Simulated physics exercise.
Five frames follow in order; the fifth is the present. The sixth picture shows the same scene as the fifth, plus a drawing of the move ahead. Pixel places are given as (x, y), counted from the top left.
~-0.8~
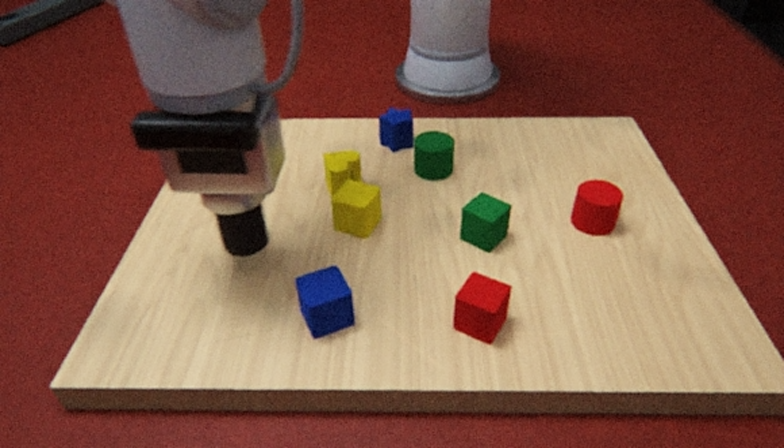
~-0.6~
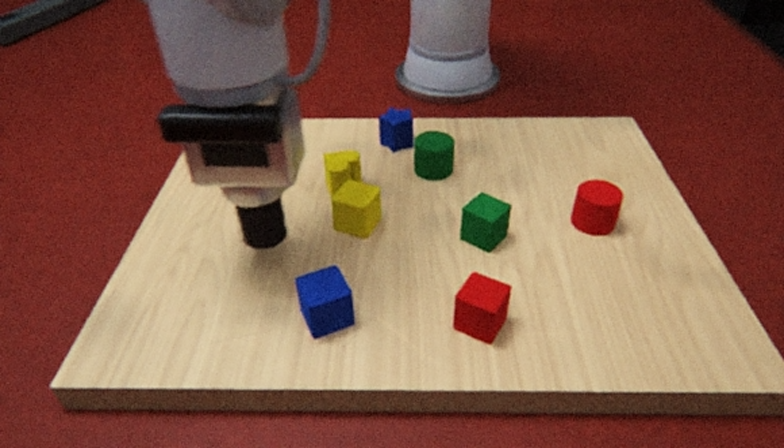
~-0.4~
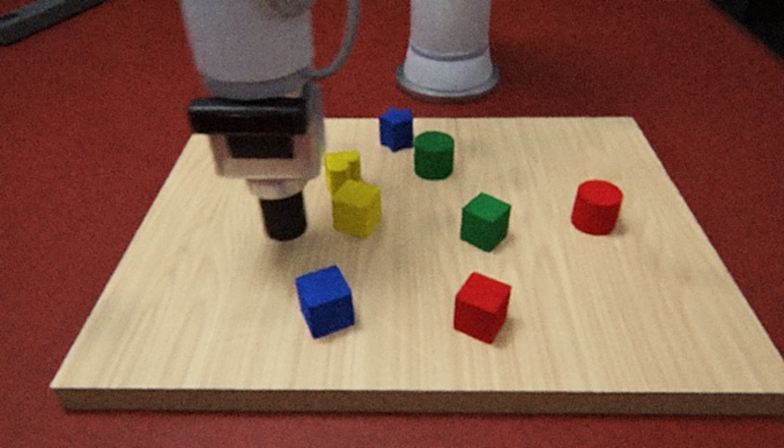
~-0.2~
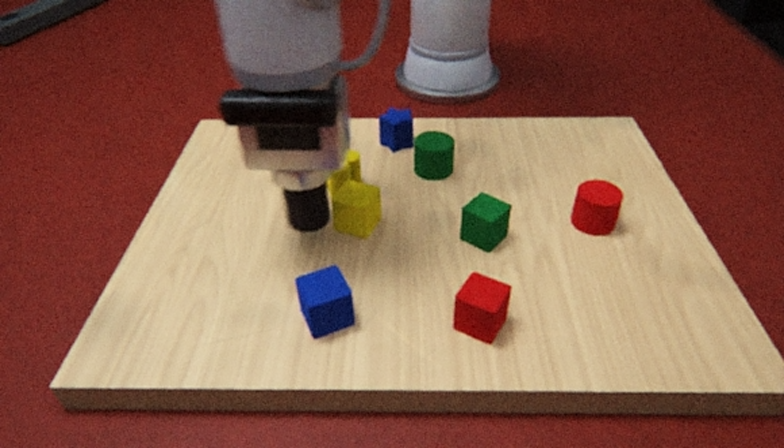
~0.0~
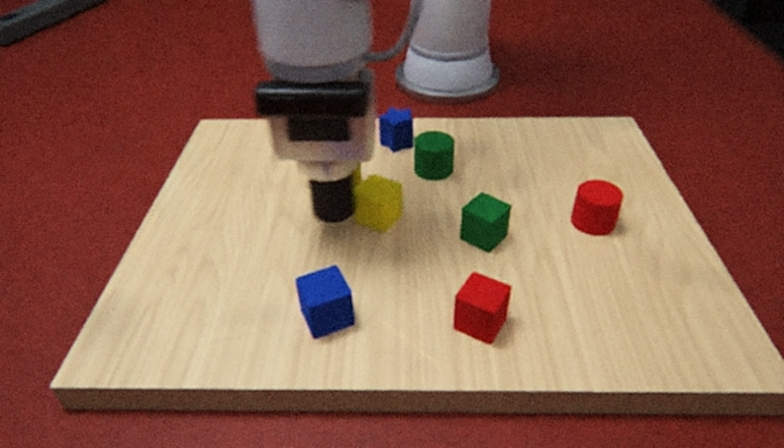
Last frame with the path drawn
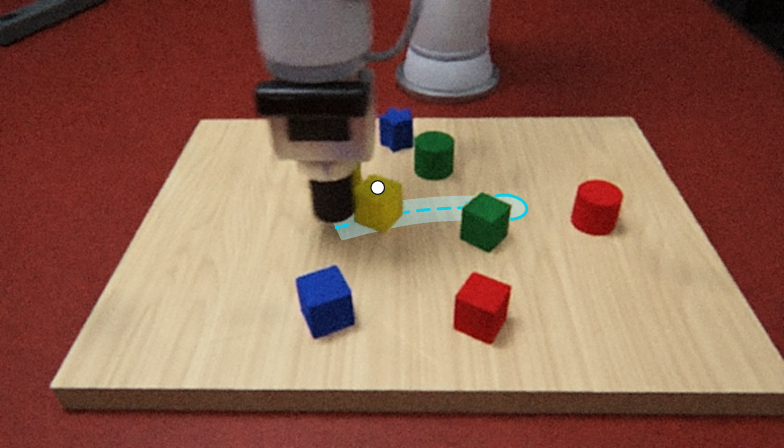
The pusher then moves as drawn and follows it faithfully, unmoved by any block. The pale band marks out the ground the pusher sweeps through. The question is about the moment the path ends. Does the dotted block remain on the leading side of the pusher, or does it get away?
Before the pusher.
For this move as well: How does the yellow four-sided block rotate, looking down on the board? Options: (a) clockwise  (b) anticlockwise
That would be a.
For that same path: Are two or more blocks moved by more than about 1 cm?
It seems not.
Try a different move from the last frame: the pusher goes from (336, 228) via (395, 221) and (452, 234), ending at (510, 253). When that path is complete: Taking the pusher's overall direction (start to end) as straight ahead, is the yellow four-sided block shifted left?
Answer: Yes.
Drawn move, from (336, 228) via (392, 215) and (449, 208), ending at (507, 207); the dot is on the yellow four-sided block.
What follows on the original path. One third of the way, pusher (392, 197); yellow four-sided block (436, 180), turned 20° clockwise.
Two thirds of the way, pusher (451, 191); yellow four-sided block (491, 180), turned 60° clockwise.
At the end, pusher (509, 190); yellow four-sided block (551, 183), turned 80° clockwise; green four-sided block still.
